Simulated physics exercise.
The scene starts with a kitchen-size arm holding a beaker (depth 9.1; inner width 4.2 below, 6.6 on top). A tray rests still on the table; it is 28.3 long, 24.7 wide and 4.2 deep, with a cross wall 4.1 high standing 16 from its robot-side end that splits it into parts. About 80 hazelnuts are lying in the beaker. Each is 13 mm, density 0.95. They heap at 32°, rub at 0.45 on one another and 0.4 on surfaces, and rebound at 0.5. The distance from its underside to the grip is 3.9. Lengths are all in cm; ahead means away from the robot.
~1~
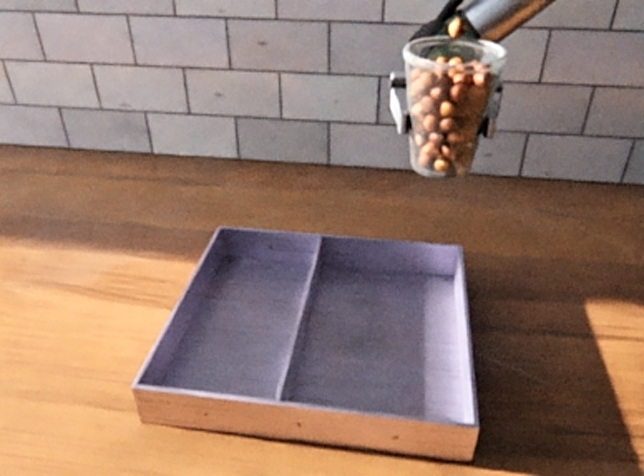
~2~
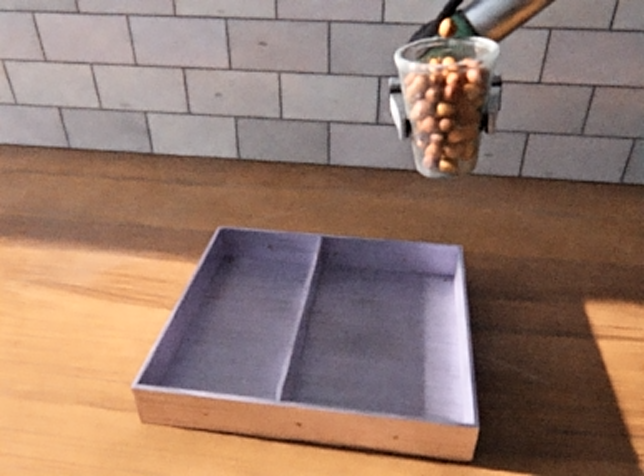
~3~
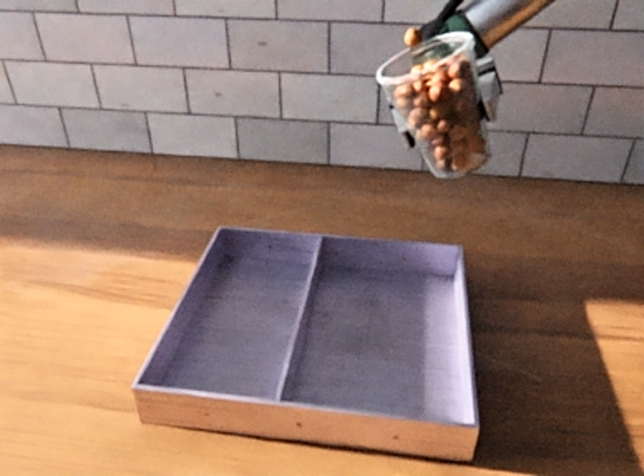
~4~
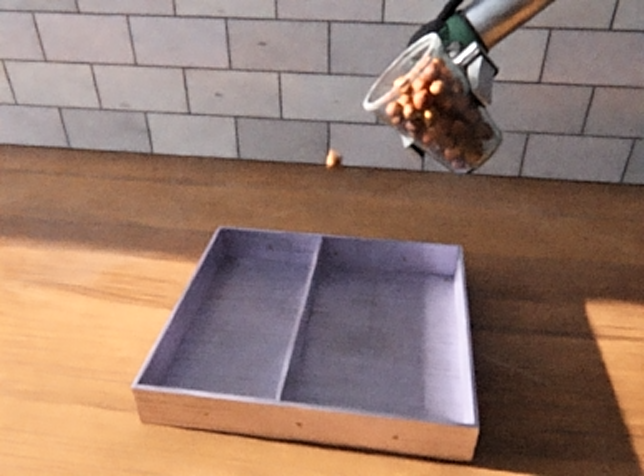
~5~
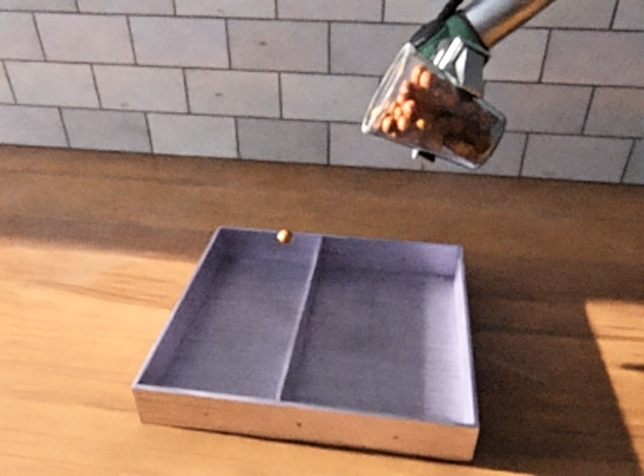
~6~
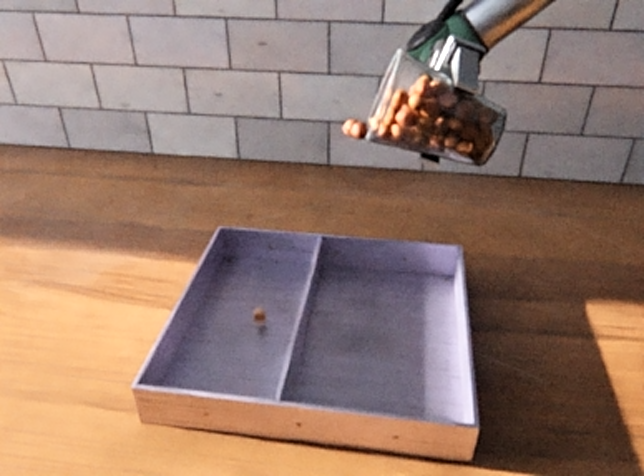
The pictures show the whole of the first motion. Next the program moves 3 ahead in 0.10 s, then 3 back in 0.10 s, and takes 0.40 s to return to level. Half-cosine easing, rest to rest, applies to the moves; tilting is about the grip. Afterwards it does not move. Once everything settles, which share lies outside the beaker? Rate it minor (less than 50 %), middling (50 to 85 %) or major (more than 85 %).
Minor, less than 50 %.
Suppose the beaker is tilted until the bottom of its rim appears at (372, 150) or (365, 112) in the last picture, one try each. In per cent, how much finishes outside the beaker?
Roughly 70 per cent, then roughly 15 per cent.
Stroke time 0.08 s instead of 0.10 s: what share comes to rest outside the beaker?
It would come to around 50 %.
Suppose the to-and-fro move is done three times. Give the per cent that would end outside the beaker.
That share would be near 60 percent.
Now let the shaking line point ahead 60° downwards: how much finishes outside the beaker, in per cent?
About 5 per cent.
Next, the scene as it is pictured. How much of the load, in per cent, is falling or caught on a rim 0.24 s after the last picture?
Some 30 percent.
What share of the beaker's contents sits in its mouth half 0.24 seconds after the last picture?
Something near 60 per cent is there.
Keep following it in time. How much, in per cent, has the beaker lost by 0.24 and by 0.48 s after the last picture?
Taking the two times in order, I'd say 35 and then 40 per cent.
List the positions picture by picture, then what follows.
The beaker middle at (447, 113), level; upper third of the load around (458, 78), from x 420 to 485, top at y 30; 80 in the beaker, in the first picture.
The beaker middle at (446, 113), tilted 7° forward; upper third of the load around (450, 79), from x 415 to 480, top at y 30, in the second picture.
The beaker middle at (444, 113), tilted 25° forward; upper third of the load around (440, 84), from x 405 to 475, top at y 40, in the third picture.
The beaker middle at (441, 115), tilted 46° forward; upper third of the load around (430, 87), from x 335 to 485, top at y 65; 79 in the beaker, 1 in flight or on a rim, in the fourth picture.
The beaker middle at (439, 117), tilted 64° forward; upper third of the load around (427, 95), from x 285 to 490, top at y 70; 79 in the beaker, 1 in flight or on a rim, in the fifth picture.
The beaker middle at (439, 118), tilted 71° forward; upper third of the load around (429, 100), from x 260 to 490, top at y 85; 79 in the beaker, 1 in the far-side part, in the sixth picture.
Then, 0.24 s on, tilted 69° forward, highest piece 27 above the table; 53 in the beaker, 2 in the far-side part, 1 in the robot-side part, 24 in flight or on a rim.
Then, 0.48 s on, tilted 15° forward, highest piece 29 above the table; 49 in the beaker, 15 in the robot-side part, 13 in the far-side part, 3 in flight or on a rim.
Then, 0.80 s on, level, highest piece 28 above the table; 49 in the beaker, 17 in the robot-side part, 14 in the far-side part.
Then, 1.85 s on, level, highest piece 28 above the table; 49 in the beaker, 17 in the robot-side part, 14 in the far-side part.
In the end, 49 in the beaker, 17 in the robot-side part, 14 in the far-side part. That is 39 % outside the beaker.
